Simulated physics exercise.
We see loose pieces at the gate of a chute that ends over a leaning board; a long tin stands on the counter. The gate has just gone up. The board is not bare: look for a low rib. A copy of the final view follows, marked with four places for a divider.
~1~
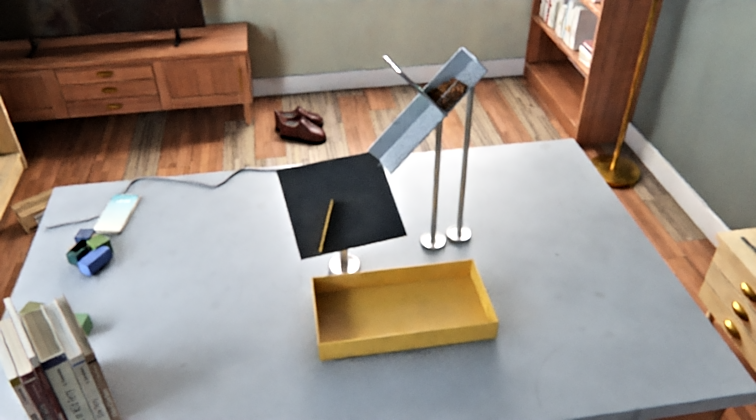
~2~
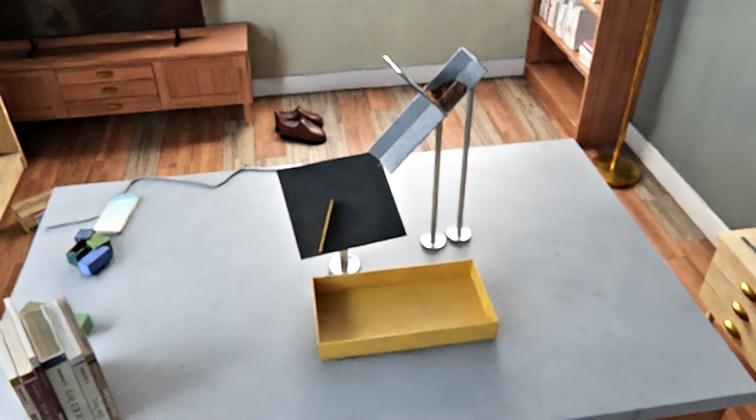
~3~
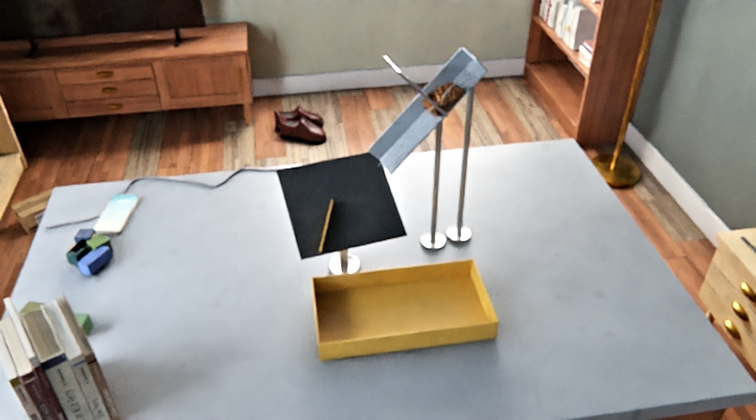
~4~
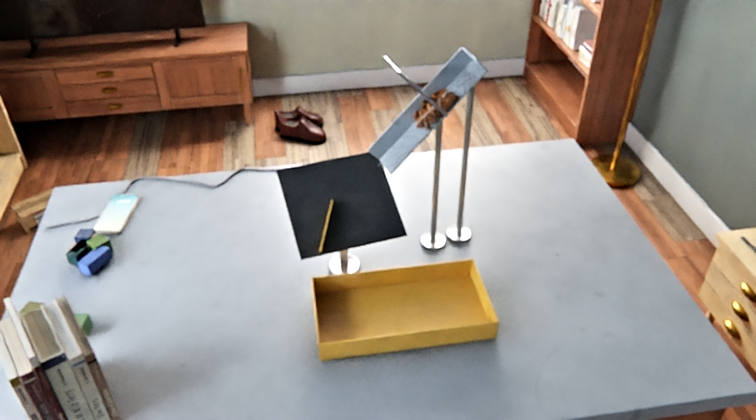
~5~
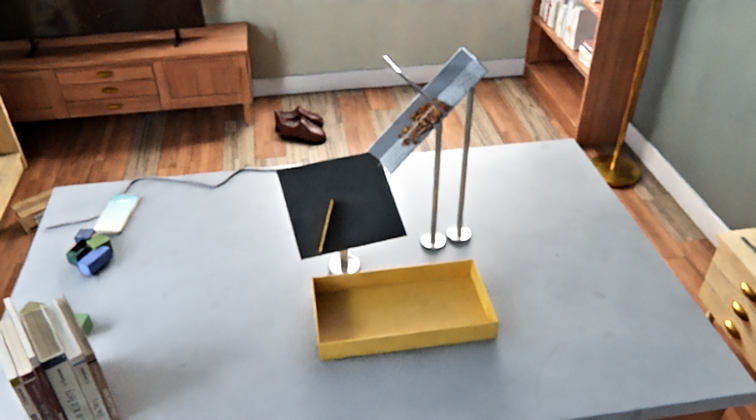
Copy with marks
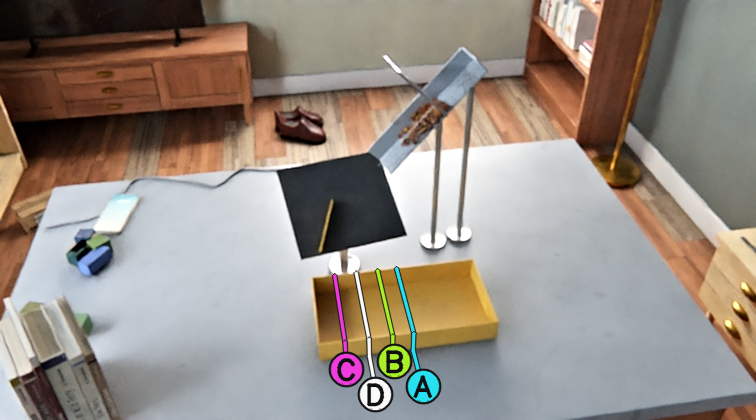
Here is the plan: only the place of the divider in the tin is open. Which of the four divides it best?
It is C.
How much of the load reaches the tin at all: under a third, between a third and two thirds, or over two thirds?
About that: Over two thirds.
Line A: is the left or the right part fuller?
More lands on the left.
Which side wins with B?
Left.
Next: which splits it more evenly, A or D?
That would be D.
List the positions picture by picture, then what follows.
Load behind the gate at (444, 92), cereal balls; lip of the chute at (385, 167), sloping fairly steeply, in the first frame.
Middle of the board at (341, 202), tilted gently; middle of its low edge at (355, 247); of its high edge at (328, 159), in the second frame.
Front corners of the tin at (319, 344) and (498, 321), empty; front of the load at (430, 111), in the third frame.
Middle of the load at (430, 107); its front at (419, 126), about a third of the way to the lip; rib from (332, 200) to (321, 248), in the fourth frame.
Middle of the load at (424, 123); its front at (404, 144), about two thirds of the way to the lip, in the fifth frame.
On the marked copy, line A crosses the front rim at (413, 332); line B crosses the front rim at (392, 335); line C crosses the front rim at (344, 341); line D crosses the front rim at (368, 338).
With A, of what is caught, nearly all on the left of the divider, a stray few on the right.
With B, of what is caught, nearly all on the left of the divider, a small part on the right.
With C, of what is caught, about half on the left of the divider, about half on the right.
With D, of what is caught, most on the left of the divider, about a quarter on the right.
